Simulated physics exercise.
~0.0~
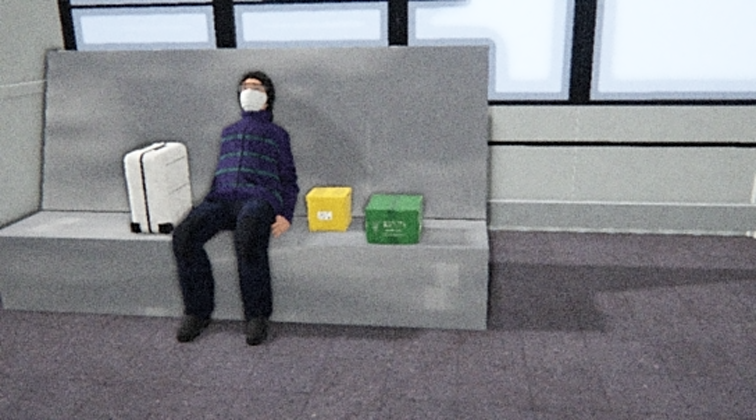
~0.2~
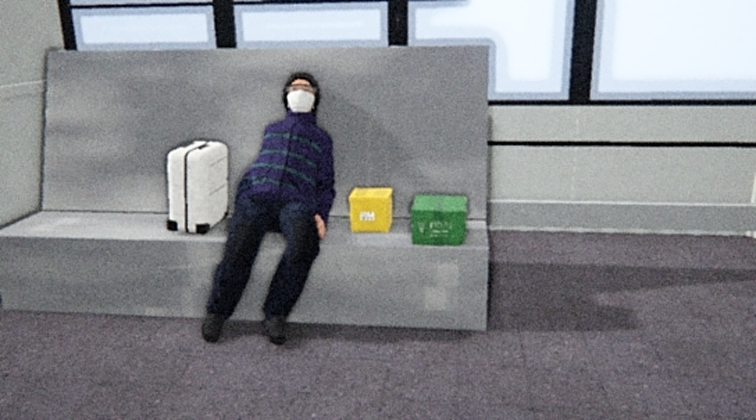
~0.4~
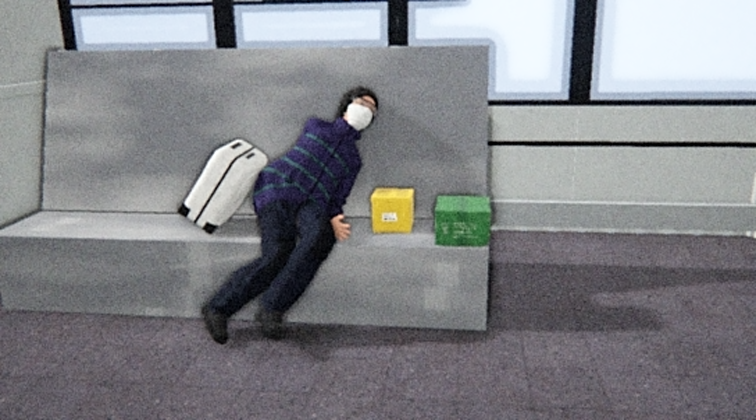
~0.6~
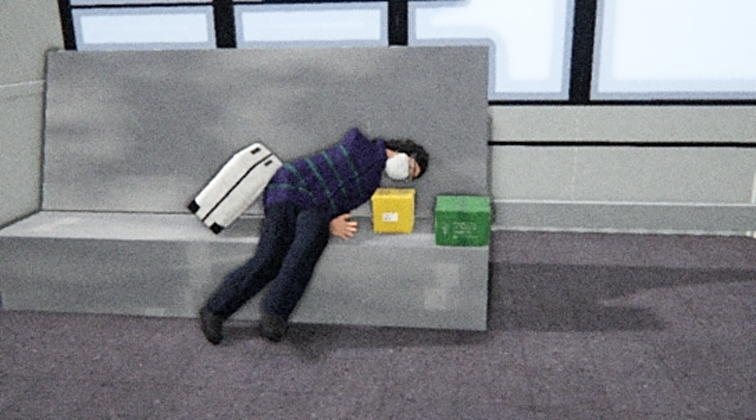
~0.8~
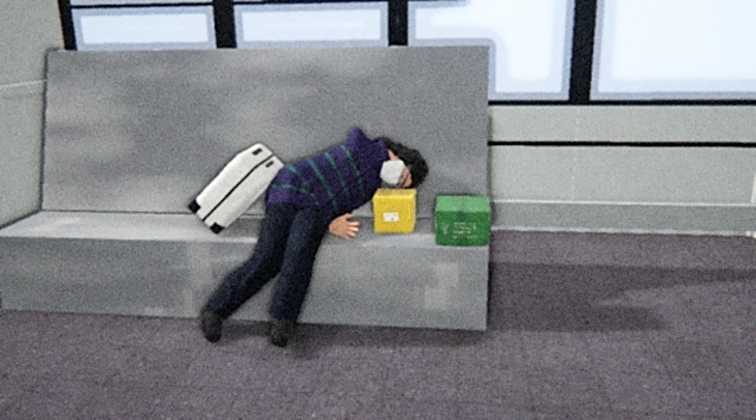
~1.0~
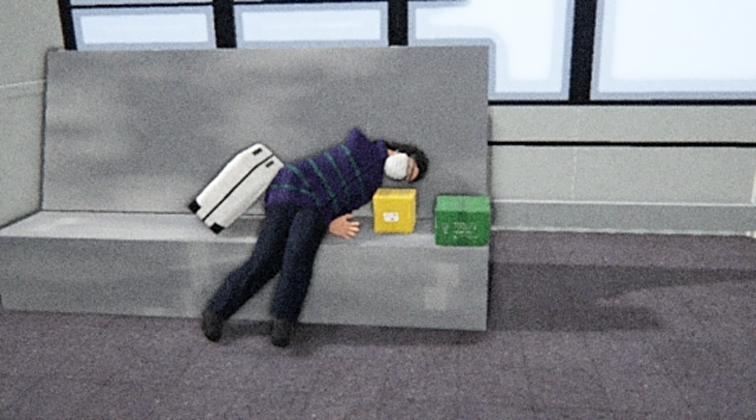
A masked commuter in a dark plaid jacket sits slumped on a long grey bench, a white case upright on the left and a yellow tub and green carton on the right. The sleeper and all the bags slide to the right along the seat. The case then tips over to lean against the commuter, who topples sideways as the carton reaches the bench's right end. The sleeper's head sinks down by the yellow tub, legs trailing to the floor. Everything settles there, with the commuter, leaning case, tub and carton all still on the seat.
